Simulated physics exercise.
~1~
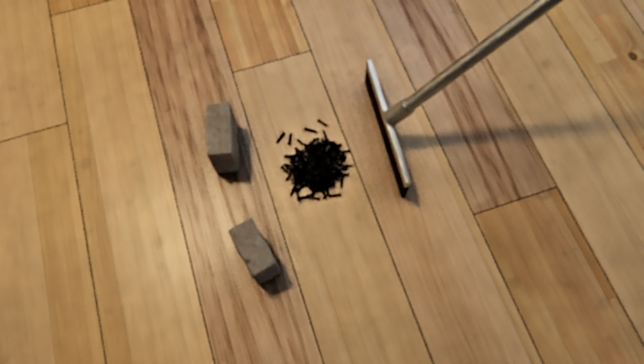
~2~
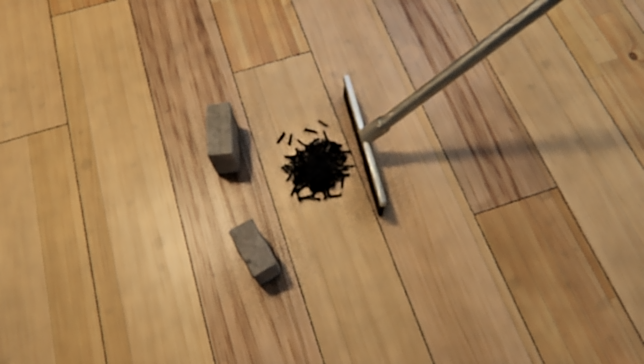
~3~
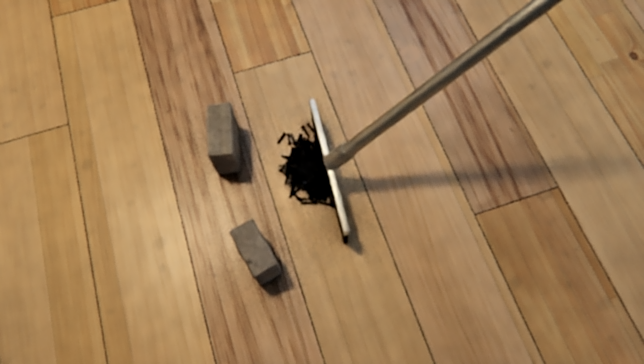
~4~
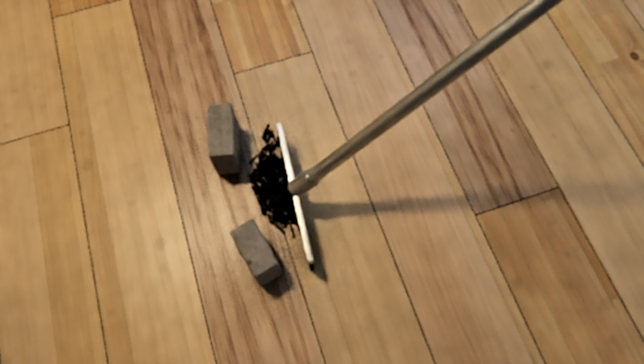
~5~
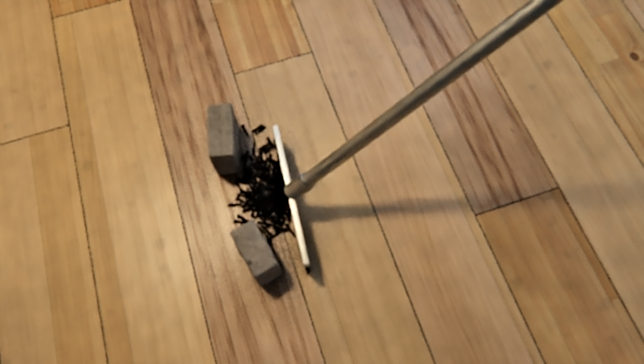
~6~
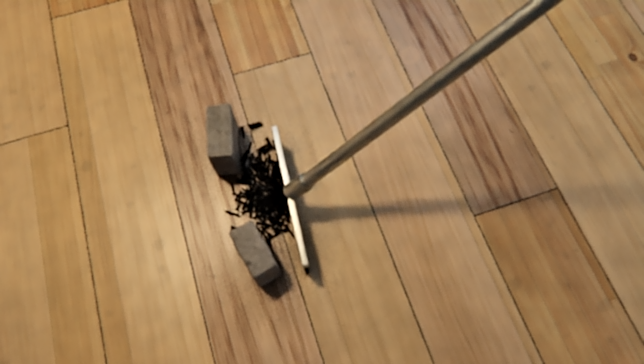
The video shows a long-handled squeegee pushing a pile of small black screws leftwards across a wooden floor toward two grey blocks. The squeegee stops just short of the blocks, leaving most of the pieces bunched between its blade and the blocks, with a few at the gap.
